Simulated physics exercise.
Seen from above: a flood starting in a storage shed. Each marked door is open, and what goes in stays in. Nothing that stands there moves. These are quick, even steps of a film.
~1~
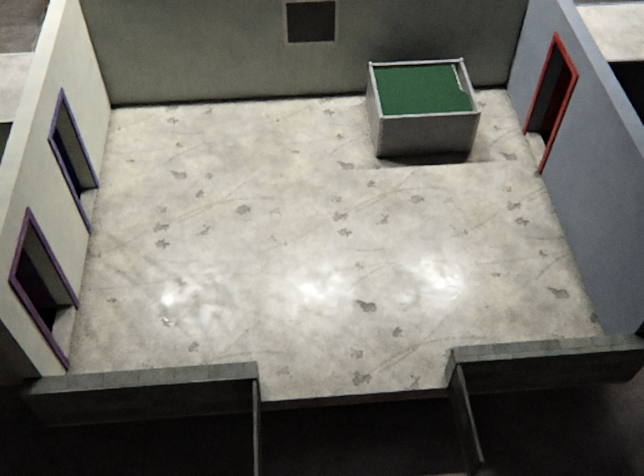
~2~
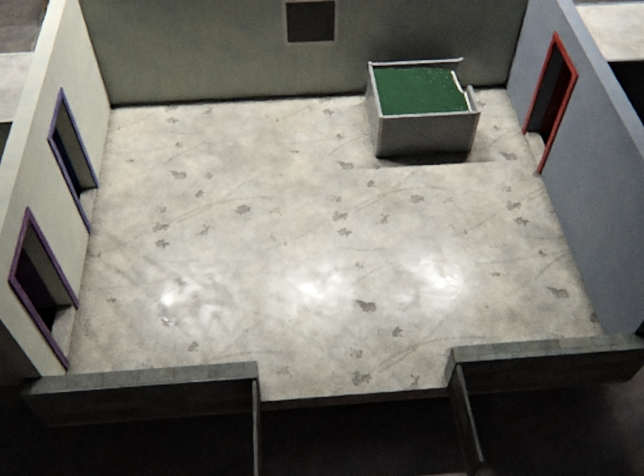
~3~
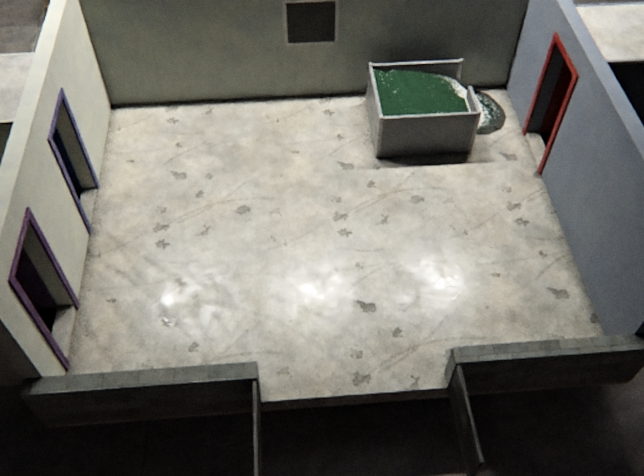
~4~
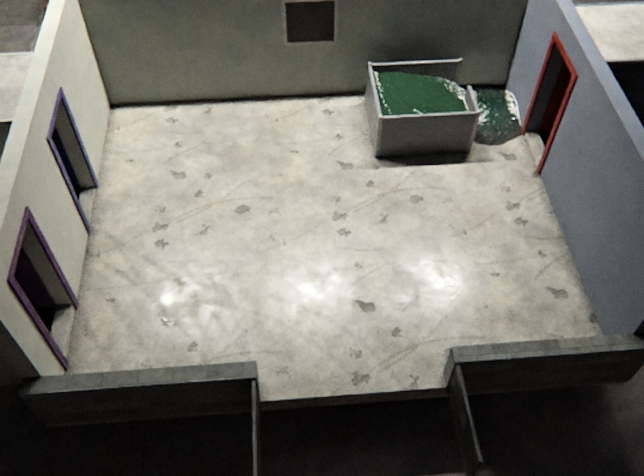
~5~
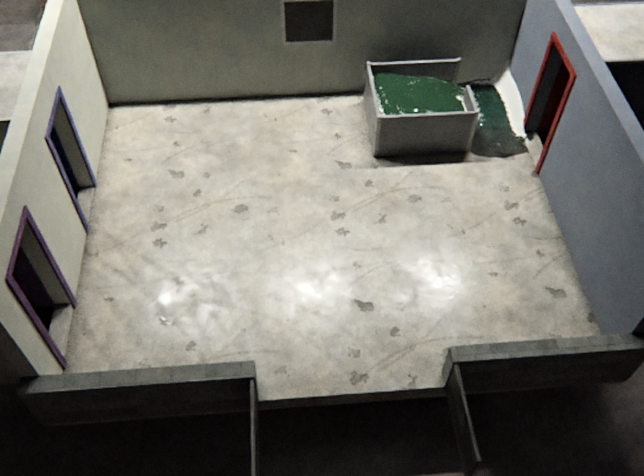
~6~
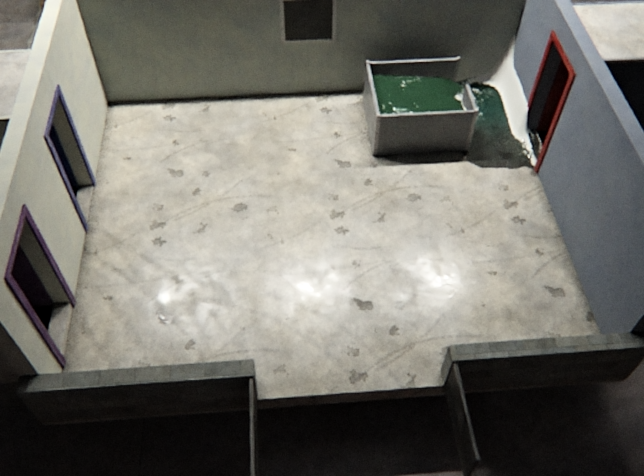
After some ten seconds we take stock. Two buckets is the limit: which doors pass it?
In the end: The purple door stays under that; the red door takes more than that; the blue door stays under that.
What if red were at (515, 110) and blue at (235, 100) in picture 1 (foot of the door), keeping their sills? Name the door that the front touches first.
It is the red door.
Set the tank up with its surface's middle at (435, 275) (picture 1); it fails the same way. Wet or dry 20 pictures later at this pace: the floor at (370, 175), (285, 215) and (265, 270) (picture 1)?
In turn: Free of water, free of water, dry.
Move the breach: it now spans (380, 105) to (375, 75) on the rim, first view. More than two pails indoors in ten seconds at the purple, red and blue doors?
Then: Purple stays under; red keeps below it; blue goes over.
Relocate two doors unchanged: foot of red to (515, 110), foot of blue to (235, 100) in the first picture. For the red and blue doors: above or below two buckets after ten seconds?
In short: Red goes over; blue keeps below it.
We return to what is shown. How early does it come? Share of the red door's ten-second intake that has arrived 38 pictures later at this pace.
Near 100 in a hundred.
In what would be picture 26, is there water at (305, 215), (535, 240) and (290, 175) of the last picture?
One after the other: Clear, under water, clear.
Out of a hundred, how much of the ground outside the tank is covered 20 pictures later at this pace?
Some 45 per cent.
A moment on, water covers 10 % of the floor; the purple door not reached, the red door under two buckets in, the blue door not reached.
Next, water covers 20 % of the floor; the purple door not reached, the red door over two buckets in, the blue door not reached.
Then, water covers 45 % of the floor; the purple door not reached, the red door over two buckets in, the blue door not reached.
Later, water covers 65 % of the floor; the purple door not reached, the red door over two buckets in, the blue door wet at the sill, nothing in.
In the end, water covers 85 % of the floor; the purple door wet at the sill, nothing in, the red door over two buckets in, the blue door wet at the sill, nothing in.
